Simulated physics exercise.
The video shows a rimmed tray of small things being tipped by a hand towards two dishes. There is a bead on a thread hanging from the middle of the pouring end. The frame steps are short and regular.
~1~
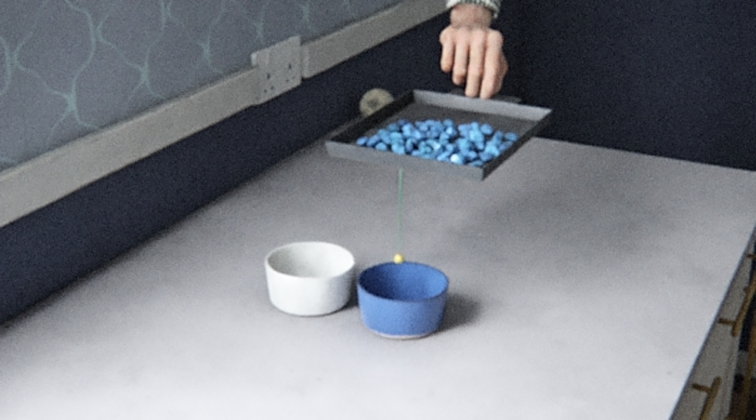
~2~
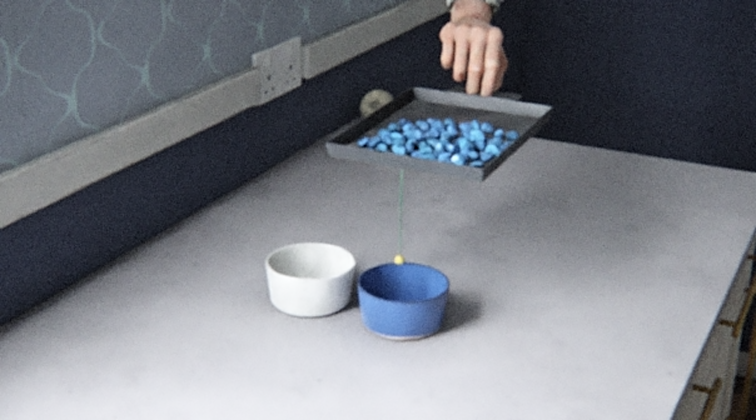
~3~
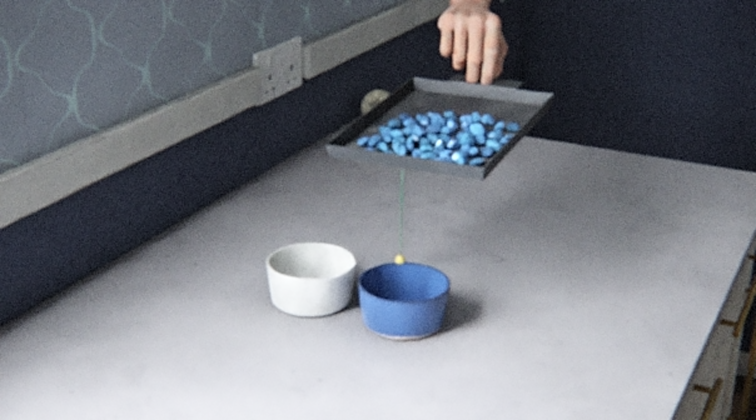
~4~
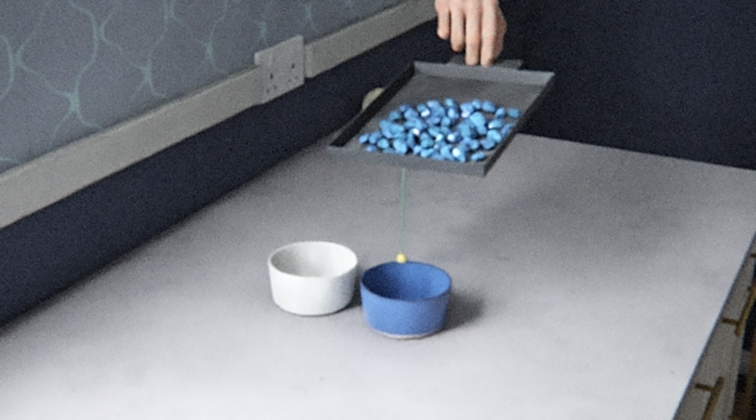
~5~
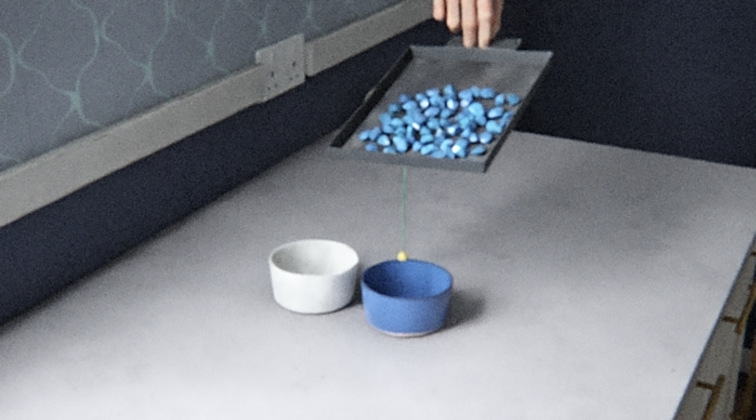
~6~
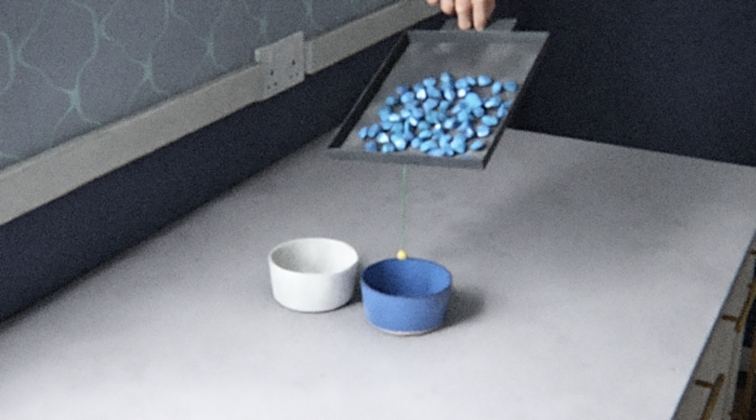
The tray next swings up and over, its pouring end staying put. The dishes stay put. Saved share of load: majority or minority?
The dishes catch most of the load.
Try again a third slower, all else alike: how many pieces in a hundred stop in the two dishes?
About 70 %.
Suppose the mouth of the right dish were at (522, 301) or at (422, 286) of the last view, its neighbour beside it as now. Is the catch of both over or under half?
Taking them in turn, it's short of half and then beyond half.
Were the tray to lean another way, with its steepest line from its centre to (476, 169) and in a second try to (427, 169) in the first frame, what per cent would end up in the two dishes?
In turn some 20 and 30 per cent.
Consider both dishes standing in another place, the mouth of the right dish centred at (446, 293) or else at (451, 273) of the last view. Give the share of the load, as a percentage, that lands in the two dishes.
Near 70 % and 30 %.
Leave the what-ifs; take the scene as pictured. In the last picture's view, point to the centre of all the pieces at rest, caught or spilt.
The centre ends up roughly at (332, 296).
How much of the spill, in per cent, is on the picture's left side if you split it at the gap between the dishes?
Roughly 70 in a hundred.
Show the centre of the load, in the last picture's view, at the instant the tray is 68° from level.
Near the pixel (393, 134).
Soon, tray tipped steeply; nearly all on the tray; a stray few in the air.
A while on, tray tipped past a quarter turn; about a third on the tray; a small part in the right dish; about a quarter in the left dish; a small part outside both; about a quarter in the air.
Towards the end, tray tipped past a quarter turn; about a quarter in the right dish; about half in the left dish; about a third outside both.
Finally, tray tipped past a quarter turn; about a quarter in the right dish; about half in the left dish; about a third outside both.
